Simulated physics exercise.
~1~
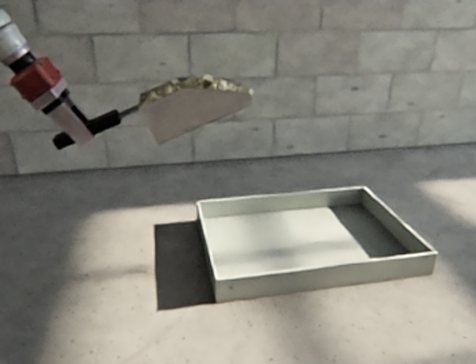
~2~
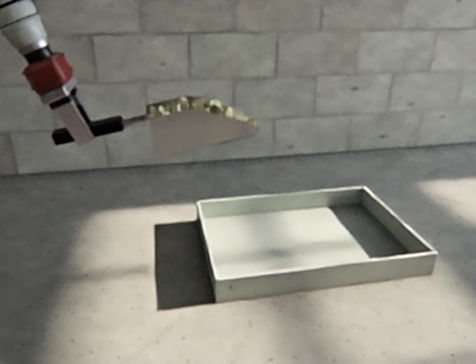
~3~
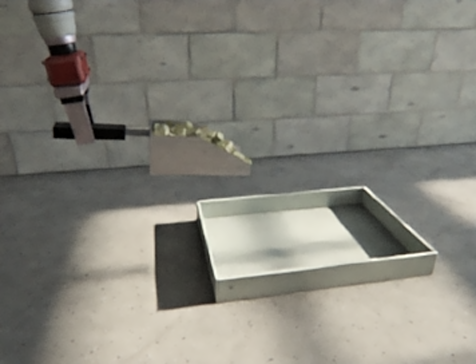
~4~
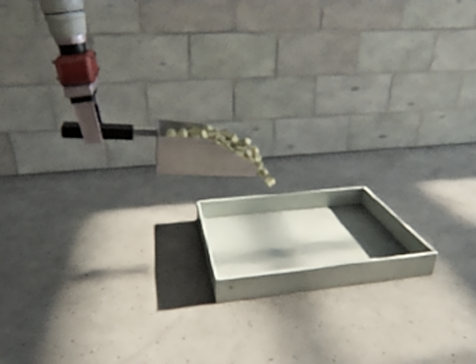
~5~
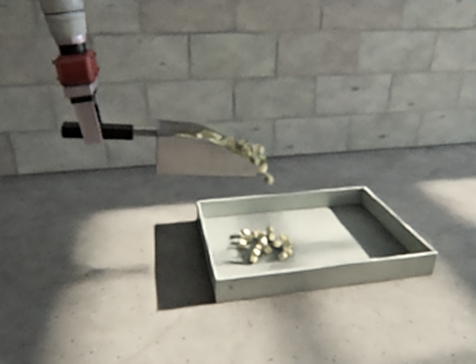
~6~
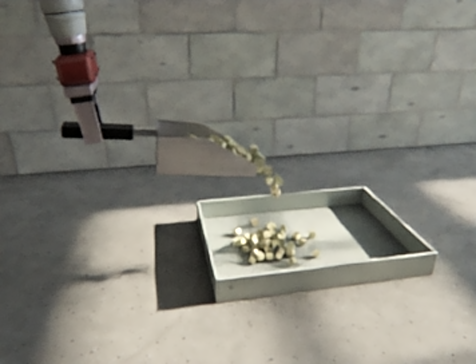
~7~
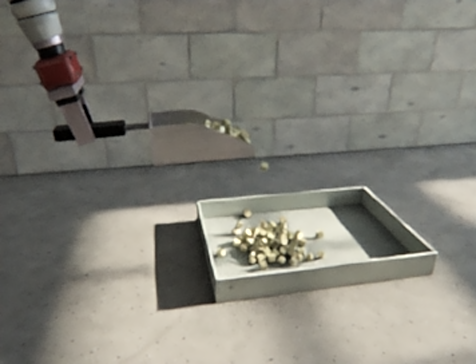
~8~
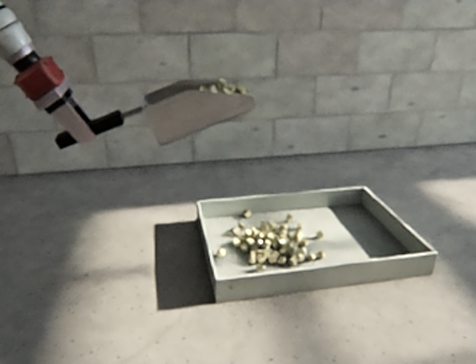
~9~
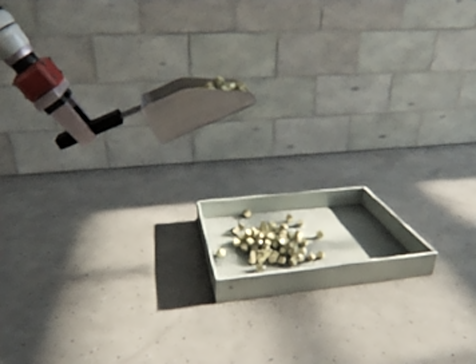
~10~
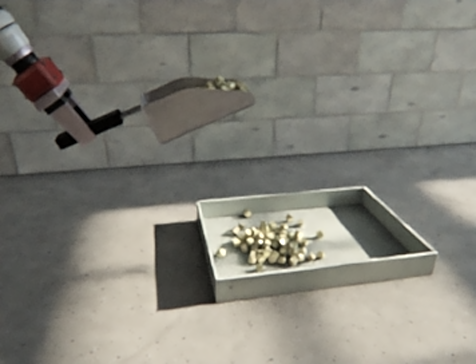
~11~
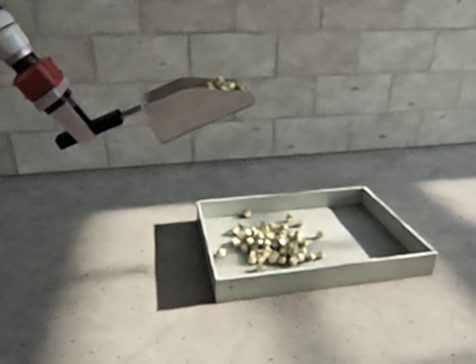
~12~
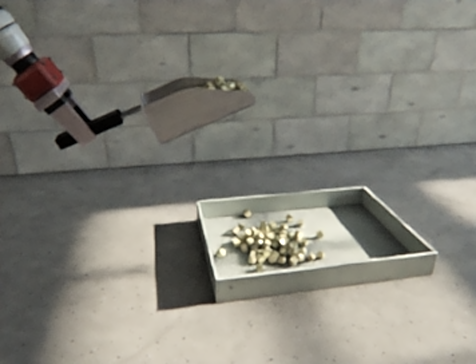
A robot arm with a red joint reaches in from the upper left, holding a grey scoop heaped with small pale green and cream pieces. Seen from slightly above, a shallow pale tray sits below to the right on a sunlit grey floor before a block wall. The arm lowers the scoop and tips its open front downward. Pieces slide to the lip, spill over and pile up in the tray. The arm then raises the scoop and tilts it back, stopping the flow. It holds still with some pieces left in the scoop and a loose heap in the tray.
